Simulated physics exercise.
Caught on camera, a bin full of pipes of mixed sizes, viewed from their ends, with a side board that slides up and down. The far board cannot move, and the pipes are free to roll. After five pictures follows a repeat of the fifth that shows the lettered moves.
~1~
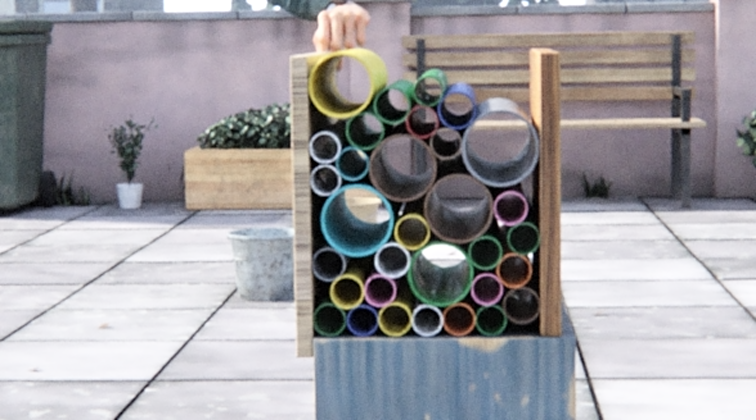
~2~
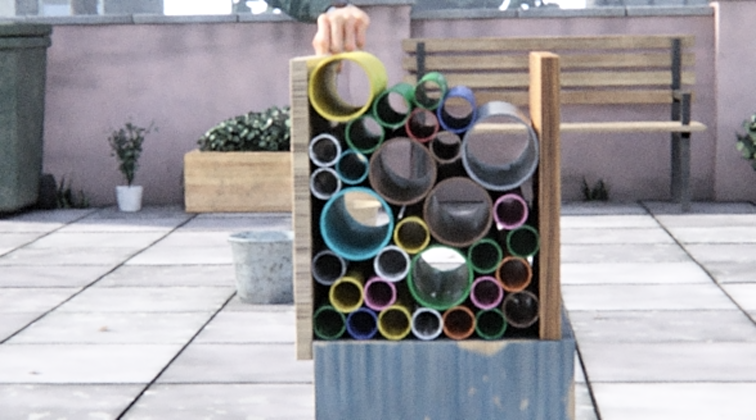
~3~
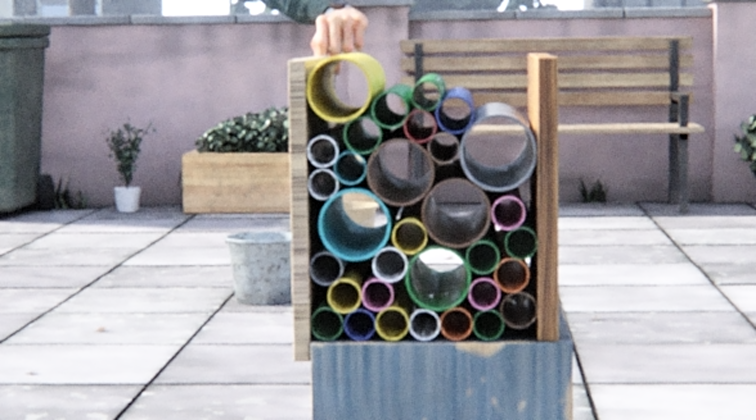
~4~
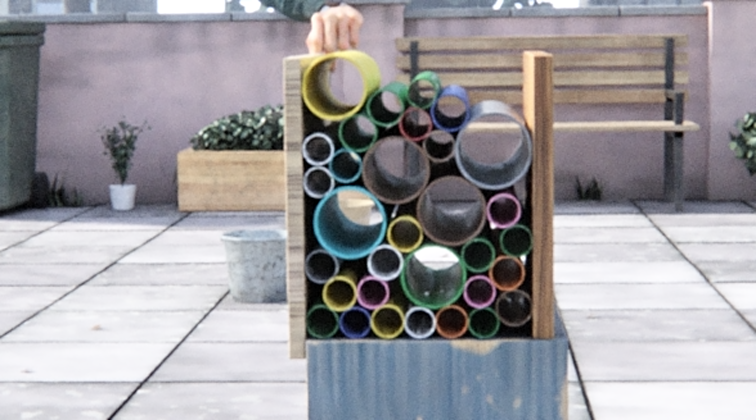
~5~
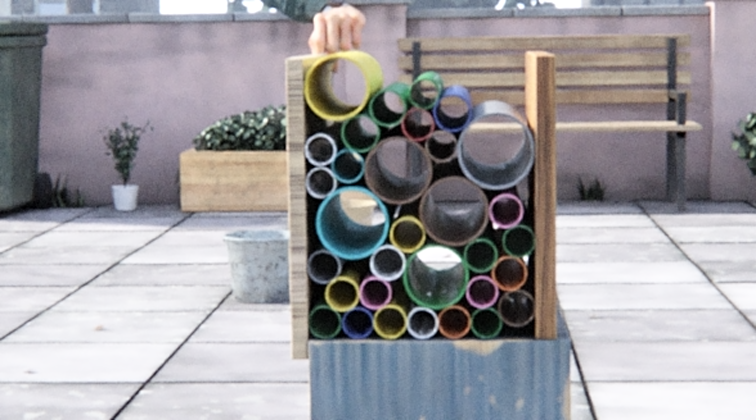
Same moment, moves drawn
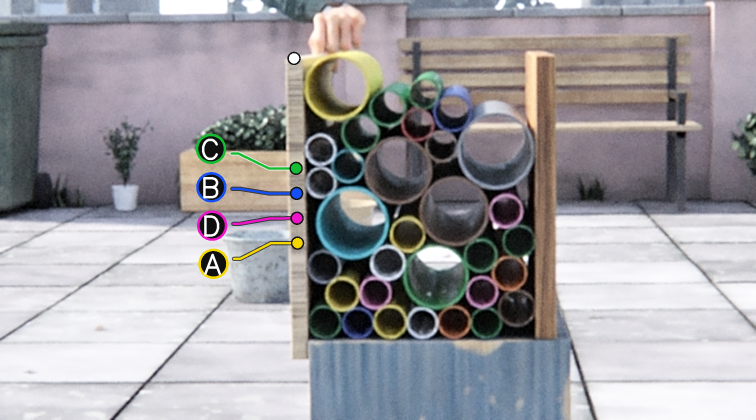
On a paved patio, a hand rests atop a bin of colourful pipes that barely moves.
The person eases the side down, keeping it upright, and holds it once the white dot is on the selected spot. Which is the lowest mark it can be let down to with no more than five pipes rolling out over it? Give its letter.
The lowest mark that will do is B.
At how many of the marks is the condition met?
Two of the four.
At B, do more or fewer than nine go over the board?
Fewer than nine.
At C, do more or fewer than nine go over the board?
At C, fewer than nine.
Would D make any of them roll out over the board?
Yes, at D.
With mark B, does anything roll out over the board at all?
At B: Yes.
On the marked copy, A at (298, 243); B at (297, 193); C at (296, 168); D at (297, 218); the white dot at (294, 58).
Following B. Soon after the start, top of the board (304, 119).
Later, top of the board (306, 189).
In the end, top of the board (306, 193), one out over the board.
As for the rest, A six out over the board; C one out over the board; D six out over the board.
